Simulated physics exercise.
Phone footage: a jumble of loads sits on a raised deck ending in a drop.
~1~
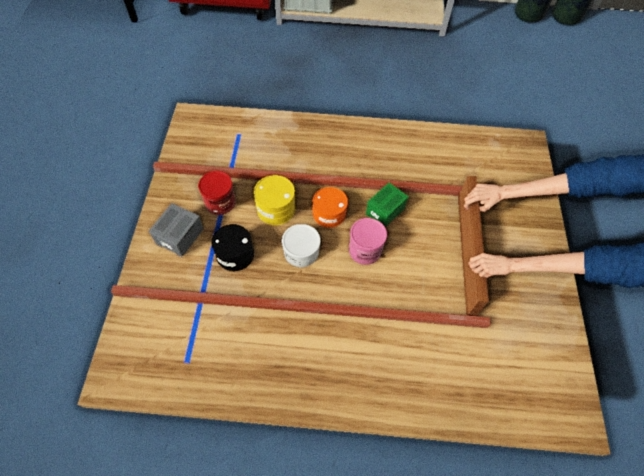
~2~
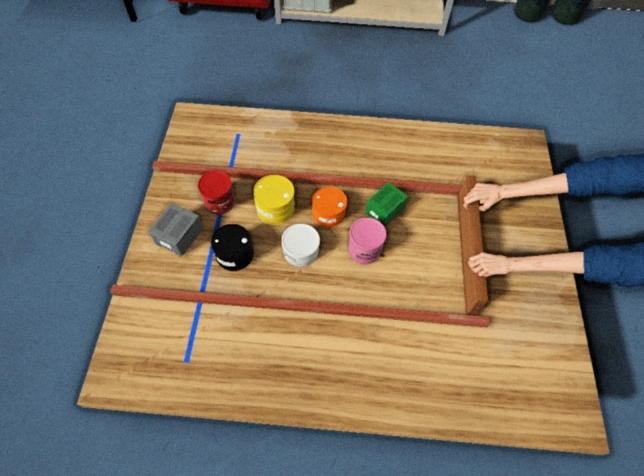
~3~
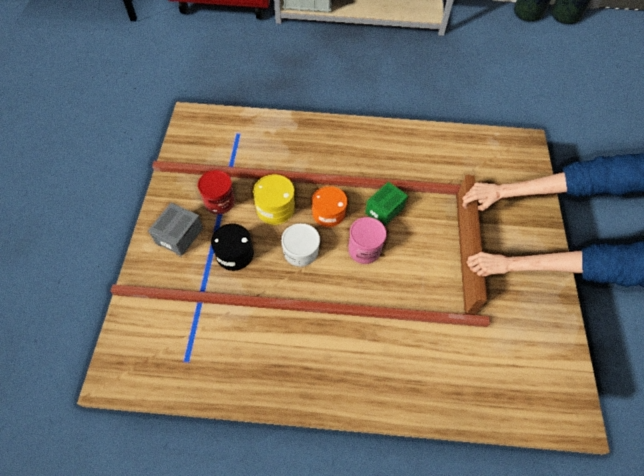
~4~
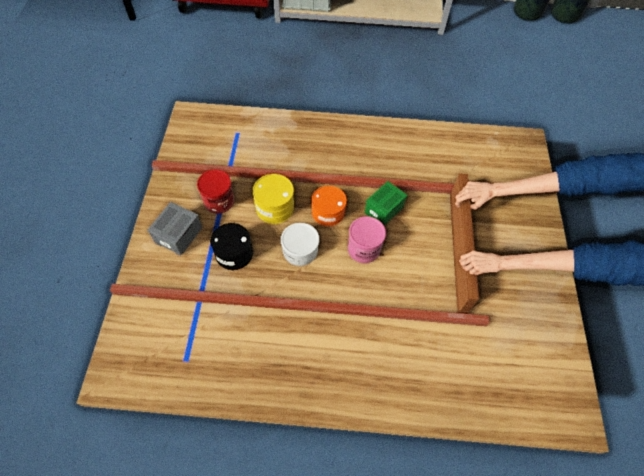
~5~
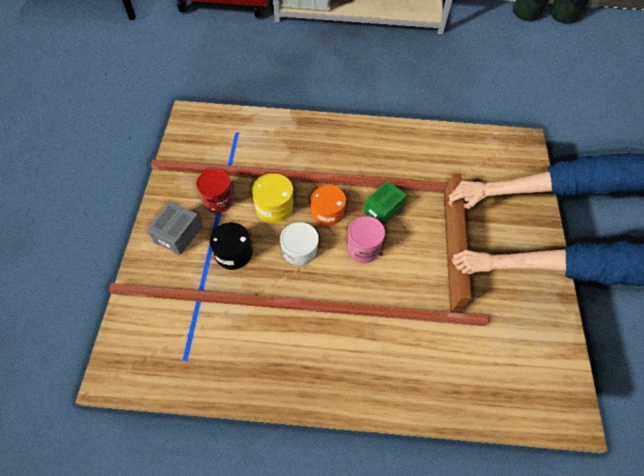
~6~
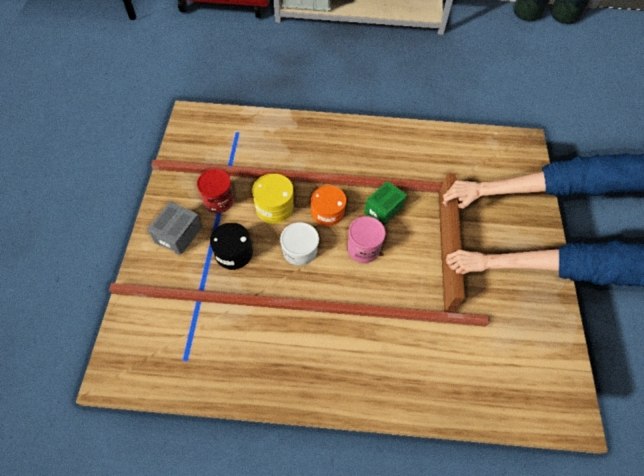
The footage shows colourful containers and a grey block resting between two rails on a wooden board marked with blue tape, while two hands hold a plank still at the right, then slide it slightly left without touching the containers.
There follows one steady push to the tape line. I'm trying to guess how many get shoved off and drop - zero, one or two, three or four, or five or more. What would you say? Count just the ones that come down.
It will most likely knock one or two off.
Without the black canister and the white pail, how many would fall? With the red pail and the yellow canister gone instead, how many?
1, then 0.
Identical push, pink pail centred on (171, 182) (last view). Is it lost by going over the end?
In that case it ends up off.
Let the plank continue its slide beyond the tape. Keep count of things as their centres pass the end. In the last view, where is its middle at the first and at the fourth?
(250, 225), then (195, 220).
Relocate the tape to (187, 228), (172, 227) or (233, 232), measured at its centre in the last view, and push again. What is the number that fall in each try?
So, reaching the ground: 4, then 6, then 1.
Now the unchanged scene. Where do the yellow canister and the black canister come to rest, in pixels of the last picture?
(140, 188) and (134, 264), approximately.
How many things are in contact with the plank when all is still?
That makes 2.
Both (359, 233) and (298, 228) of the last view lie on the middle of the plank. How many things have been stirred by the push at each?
I make it 3 at the first spot and 7 at the other.
Soon after, none off yet; grey tote at rest near (176, 229); red pail at rest near (216, 192); black canister at rest near (232, 246).
After that, none off yet; grey tote at rest near (176, 229); red pail displaced a little near (206, 191); black canister displaced a little near (225, 247).
And then, none off yet; grey tote displaced a little near (162, 226); red pail displaced well along near (150, 184); black canister displaced about its own width near (170, 257).
In the end, the number that fall off is one or two; gone, red pail.
